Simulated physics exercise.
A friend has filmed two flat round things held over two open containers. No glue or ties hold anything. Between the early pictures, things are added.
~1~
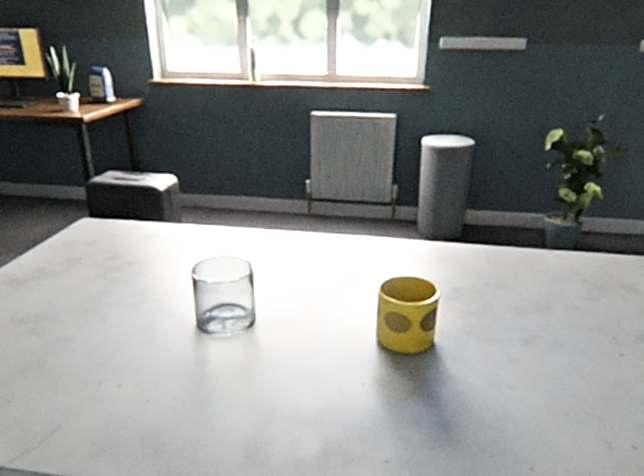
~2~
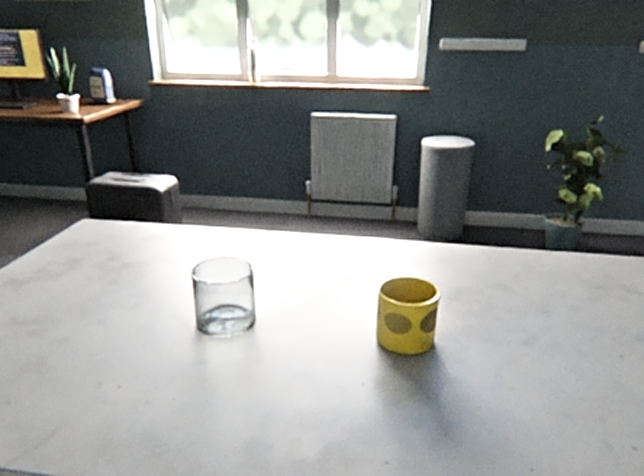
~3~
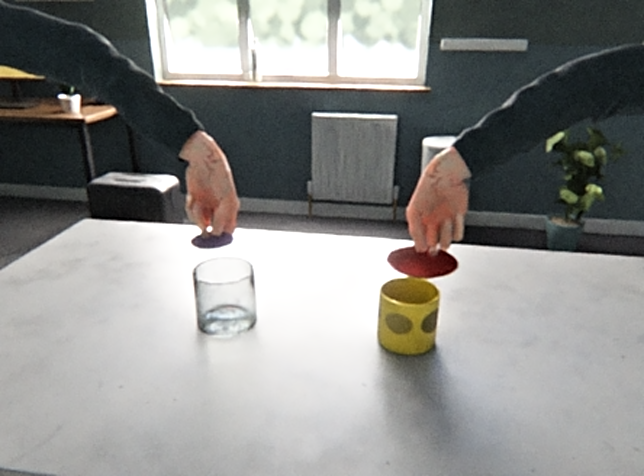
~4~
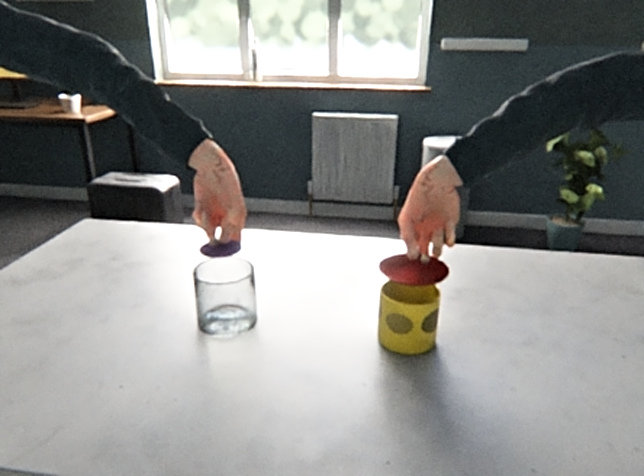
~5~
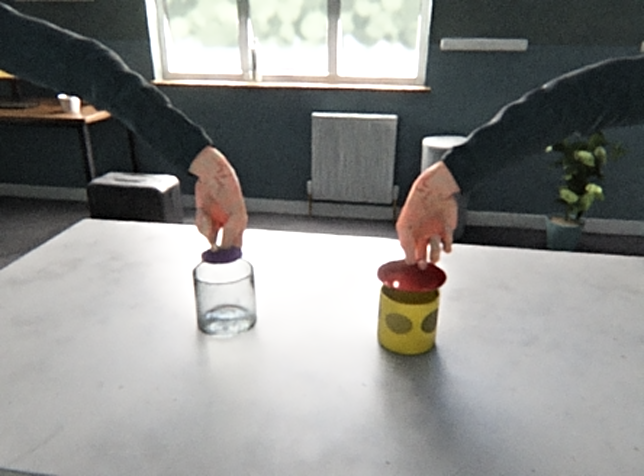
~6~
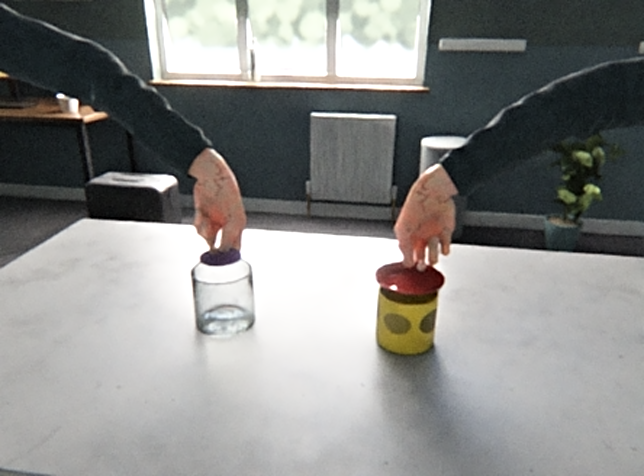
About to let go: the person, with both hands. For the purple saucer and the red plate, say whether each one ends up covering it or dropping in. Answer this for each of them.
One by one: The purple saucer passes through; the red plate stays up.
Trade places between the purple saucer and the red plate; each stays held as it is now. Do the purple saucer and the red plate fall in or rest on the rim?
Swapped, the purple saucer slides in and the red plate is held up.
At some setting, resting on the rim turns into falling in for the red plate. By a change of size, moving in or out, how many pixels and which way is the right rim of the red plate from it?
Shift: 8 px, leftward.
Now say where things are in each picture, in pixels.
In the first frame, left glass (224, 294).
In the second frame, right mug (407, 314).
In the third frame, still on the way; purple saucer (213, 242); left glass (225, 296).
In the fourth frame, still on the way; red plate (413, 272); right mug (408, 314).
In the fifth frame, still on the way; purple saucer (222, 257); left glass (225, 296).
In the sixth frame, in place, still held; purple saucer (221, 259); red plate (409, 280); right mug (406, 315).
Then, 0.16 s past the last view, purple saucer in the air near (224, 296); red plate sitting on the rim near (408, 286).
Finally, the purple saucer drops inside, near (225, 316); the red plate covers the opening, near (408, 286).
